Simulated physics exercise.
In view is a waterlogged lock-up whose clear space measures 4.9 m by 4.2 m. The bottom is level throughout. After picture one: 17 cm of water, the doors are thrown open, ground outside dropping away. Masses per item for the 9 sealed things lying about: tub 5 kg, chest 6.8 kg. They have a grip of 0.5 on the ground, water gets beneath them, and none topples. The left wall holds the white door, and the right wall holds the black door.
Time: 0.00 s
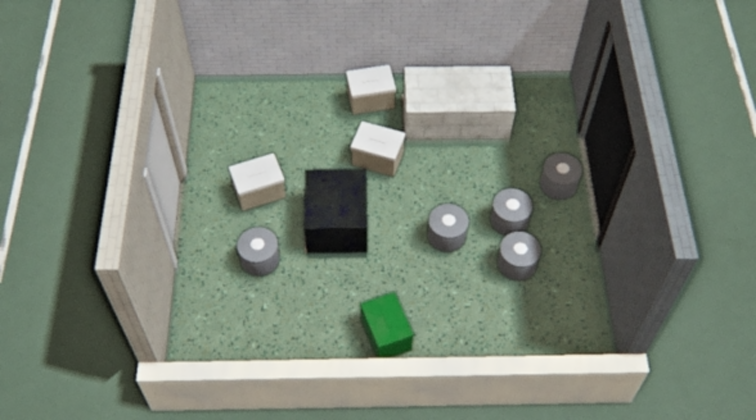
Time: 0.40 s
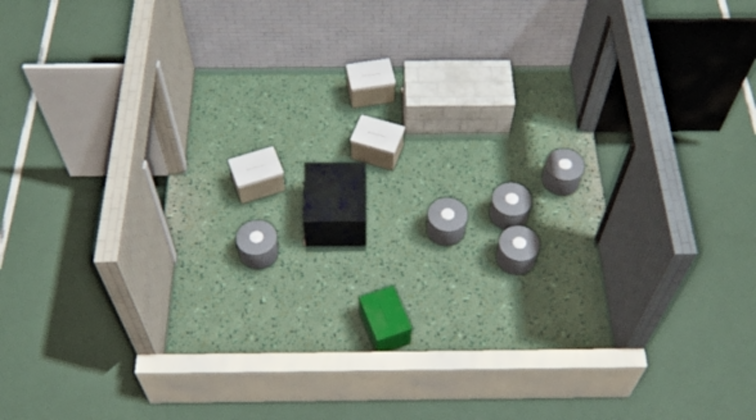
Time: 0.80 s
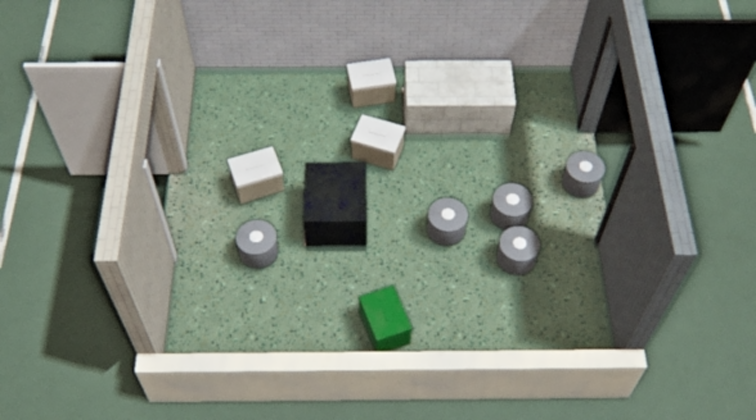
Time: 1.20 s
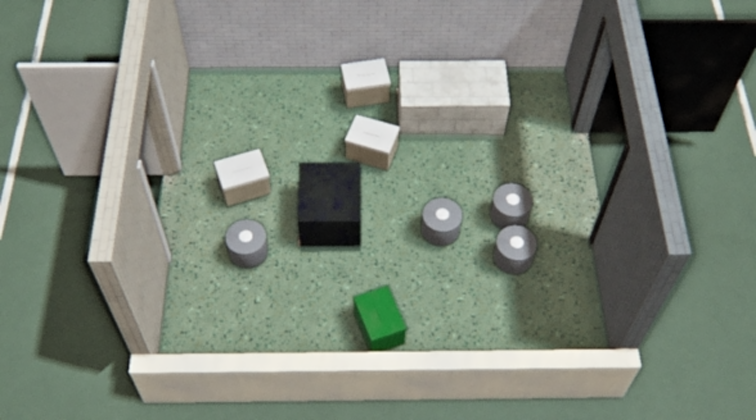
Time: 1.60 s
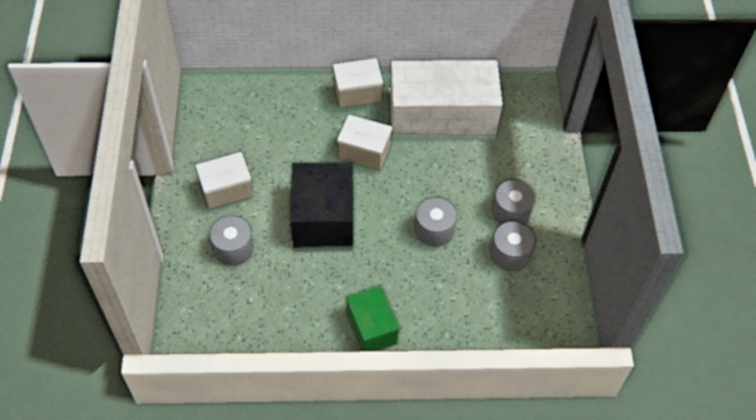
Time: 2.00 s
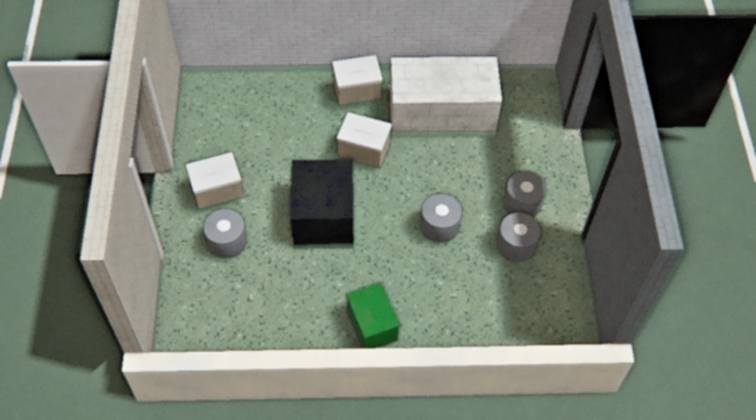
The white and black doors swung open, and a grey drum slid right toward the black doorway and out of sight, before a white box and another drum crept left and other drums edged right.
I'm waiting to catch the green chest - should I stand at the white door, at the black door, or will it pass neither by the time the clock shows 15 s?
Neither.
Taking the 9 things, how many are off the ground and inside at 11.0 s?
Tally: 3 of them.
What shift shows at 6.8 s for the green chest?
About 20 cm.
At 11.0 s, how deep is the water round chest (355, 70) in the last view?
8 cm.
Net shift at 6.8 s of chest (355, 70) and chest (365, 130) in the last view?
Log: Item 1 = 10 cm; item 2 = 50 cm.
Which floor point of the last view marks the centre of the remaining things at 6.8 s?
About (415, 190).
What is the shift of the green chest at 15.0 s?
Some 40 cm, give or take.
After 3.0 s the green chest is near (370, 308), 0.0 m from its start, afloat; 1 of 9 are out; 8 afloat.
After 6.8 s the green chest is near (383, 303), 0.2 m from its start, afloat; 5 of 9 are out; 4 afloat.
After 11.0 s the green chest is near (392, 302), 0.2 m from its start, afloat; 6 of 9 are out; 3 afloat.
After 15.0 s the green chest is near (406, 300), 0.4 m from its start, afloat; 6 of 9 are out; 3 afloat.
